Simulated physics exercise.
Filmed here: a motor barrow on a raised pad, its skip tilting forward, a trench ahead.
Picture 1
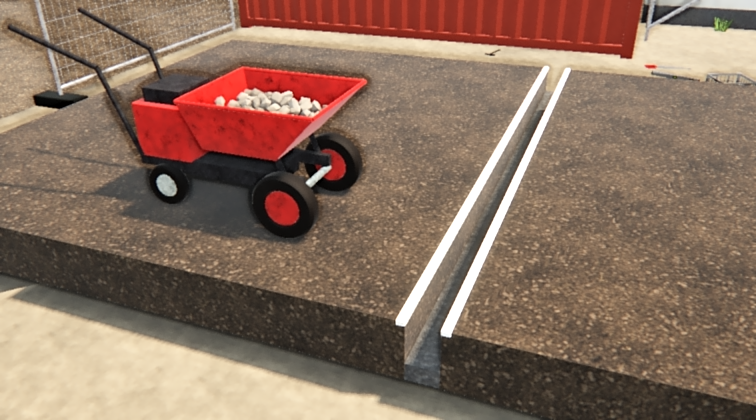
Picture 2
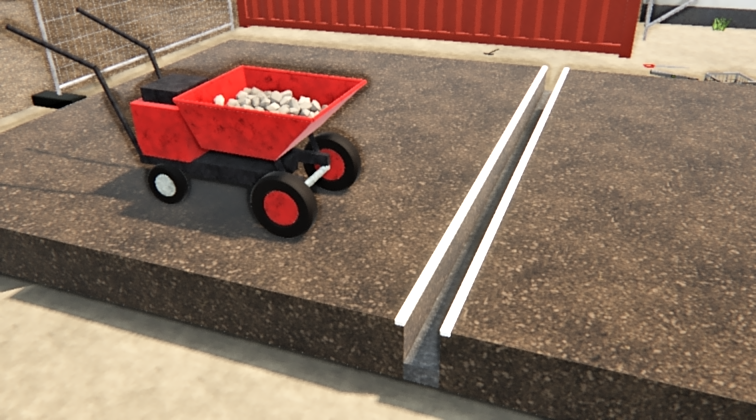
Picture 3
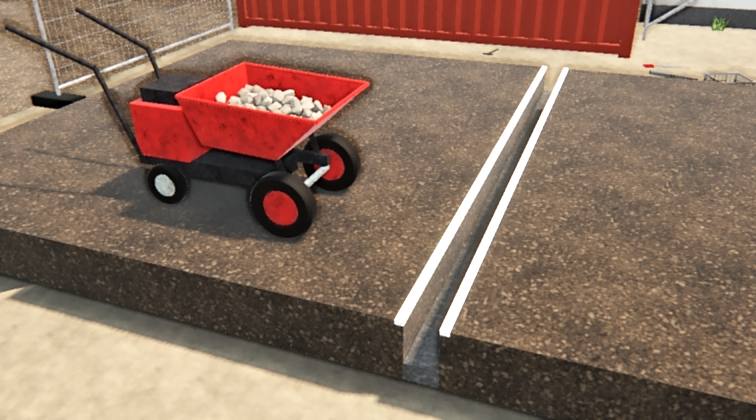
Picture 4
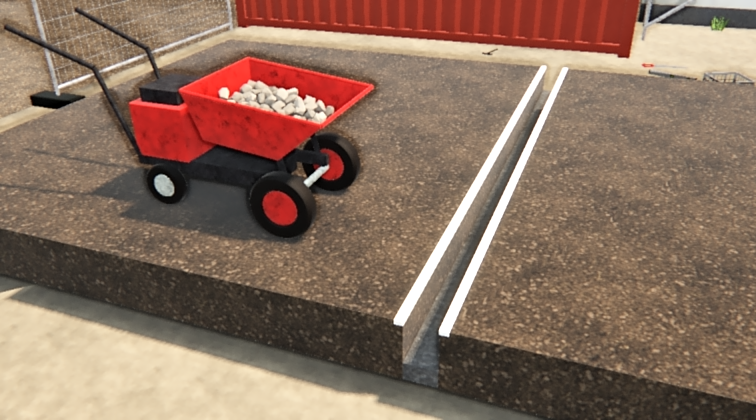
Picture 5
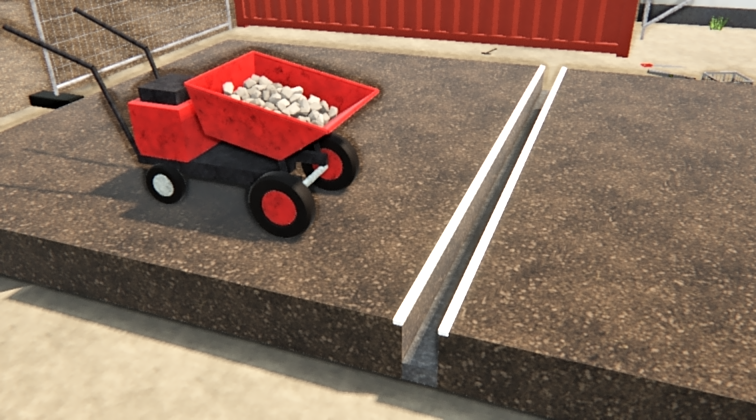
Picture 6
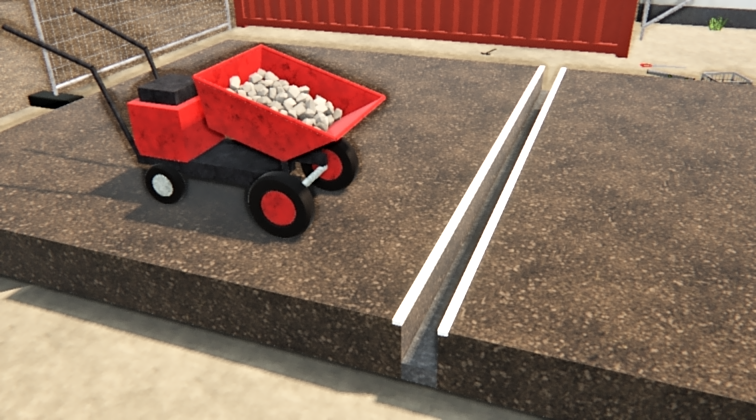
On a raised pad beside a trench, a red barrow's stone-filled skip slowly tilts forward.
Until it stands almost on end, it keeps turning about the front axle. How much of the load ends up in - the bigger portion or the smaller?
The trench is likely to gain only a lesser share of it.
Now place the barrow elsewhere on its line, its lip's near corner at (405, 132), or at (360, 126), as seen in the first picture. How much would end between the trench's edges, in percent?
About 0 %, then 80 %.
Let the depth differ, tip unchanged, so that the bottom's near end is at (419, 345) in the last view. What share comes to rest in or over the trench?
Estimate: Approx. 30 per cent.
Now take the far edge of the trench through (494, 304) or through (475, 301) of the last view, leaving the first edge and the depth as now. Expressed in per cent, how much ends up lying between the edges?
First case 30 %, second case 30 %.
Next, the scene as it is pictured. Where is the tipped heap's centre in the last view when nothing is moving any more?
Near (441, 234).
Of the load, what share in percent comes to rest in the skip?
It comes out at some 25 in a hundred.
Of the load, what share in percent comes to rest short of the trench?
Estimate: Some 40 percent.
Soon, skip tipped steeply; all in the skip.
A while on, skip tipped right over; most in the skip; a small part short of the trench.
Towards the end, skip tipped right over; about a quarter in the skip; about half short of the trench; about a quarter in or heaped over the trench; a stray few beyond it.
Finally, skip tipped right over; about a quarter in the skip; about a third short of the trench; about a third in or heaped over the trench; a stray few beyond it.
